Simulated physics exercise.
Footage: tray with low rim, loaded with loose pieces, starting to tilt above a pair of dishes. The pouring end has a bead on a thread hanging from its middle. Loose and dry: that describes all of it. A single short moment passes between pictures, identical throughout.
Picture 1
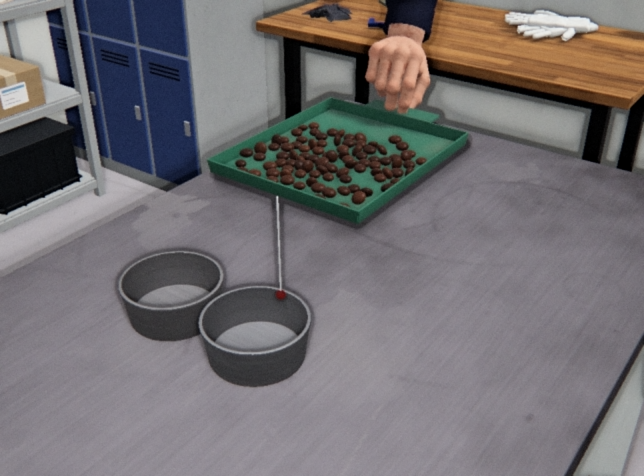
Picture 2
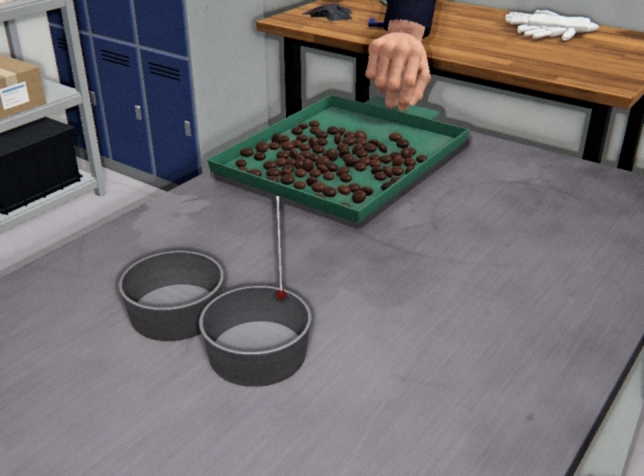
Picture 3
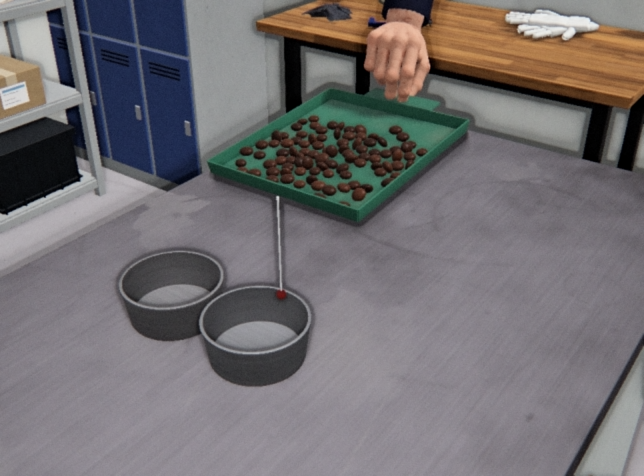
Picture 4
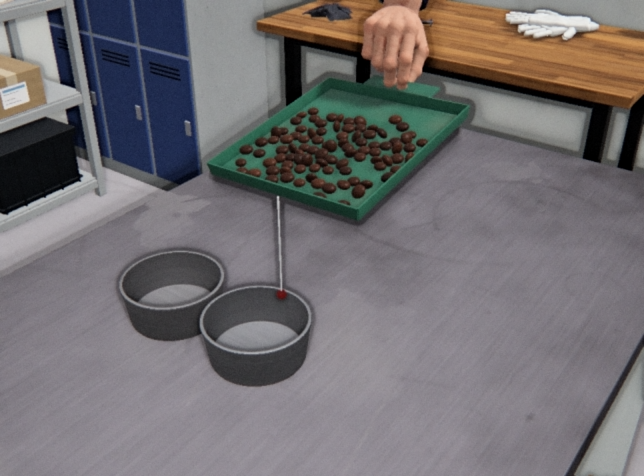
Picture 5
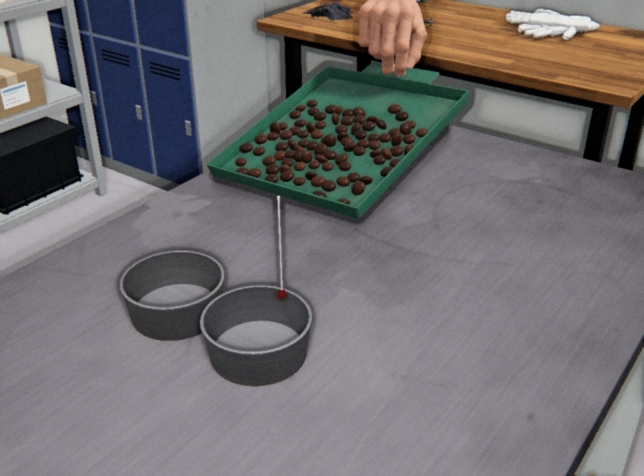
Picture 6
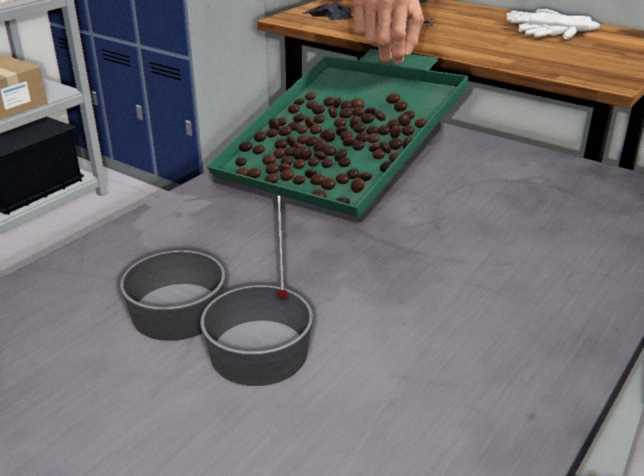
Green tray of brown chocolate drops tilting gradually as a hand raises its far end, above two empty grey dishes.
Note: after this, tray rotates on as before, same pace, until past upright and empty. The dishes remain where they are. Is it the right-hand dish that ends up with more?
Yes, the right-hand one.
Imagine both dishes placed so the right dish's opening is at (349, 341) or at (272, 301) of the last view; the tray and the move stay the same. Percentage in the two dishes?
Near 40 and 40 percent respectively.
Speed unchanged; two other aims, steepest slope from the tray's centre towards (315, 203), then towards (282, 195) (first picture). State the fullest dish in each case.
Case one: The dish to the right. Case two: The dish to the right.
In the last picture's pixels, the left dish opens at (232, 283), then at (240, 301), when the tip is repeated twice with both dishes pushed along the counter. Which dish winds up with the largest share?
With the dishes at the first place it's the left-side dish, and at the second it's the left-side dish.
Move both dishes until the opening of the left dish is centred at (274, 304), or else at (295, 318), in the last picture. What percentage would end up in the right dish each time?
About 0% on the first try and 0% on the second.
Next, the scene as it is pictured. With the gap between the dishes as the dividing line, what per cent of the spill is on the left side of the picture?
Close to 60 per cent of the spill, I think.
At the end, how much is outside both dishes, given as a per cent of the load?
Share outside: Near 20 %.
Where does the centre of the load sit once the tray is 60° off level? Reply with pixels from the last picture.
Look about (279, 148) in the last picture.
Shortly afterwards, tray tipped steeply; the whole lot on the tray.
Next, tray tipped right over; the bulk on the tray; a little in the right dish; only a few outside both; a little in the air.
Some moments later, tray tipped past a quarter turn; near two thirds in the right dish; a little in the left dish; near a quarter outside both.
In the end, tray tipped past a quarter turn; near two thirds in the right dish; a little in the left dish; near a quarter outside both.
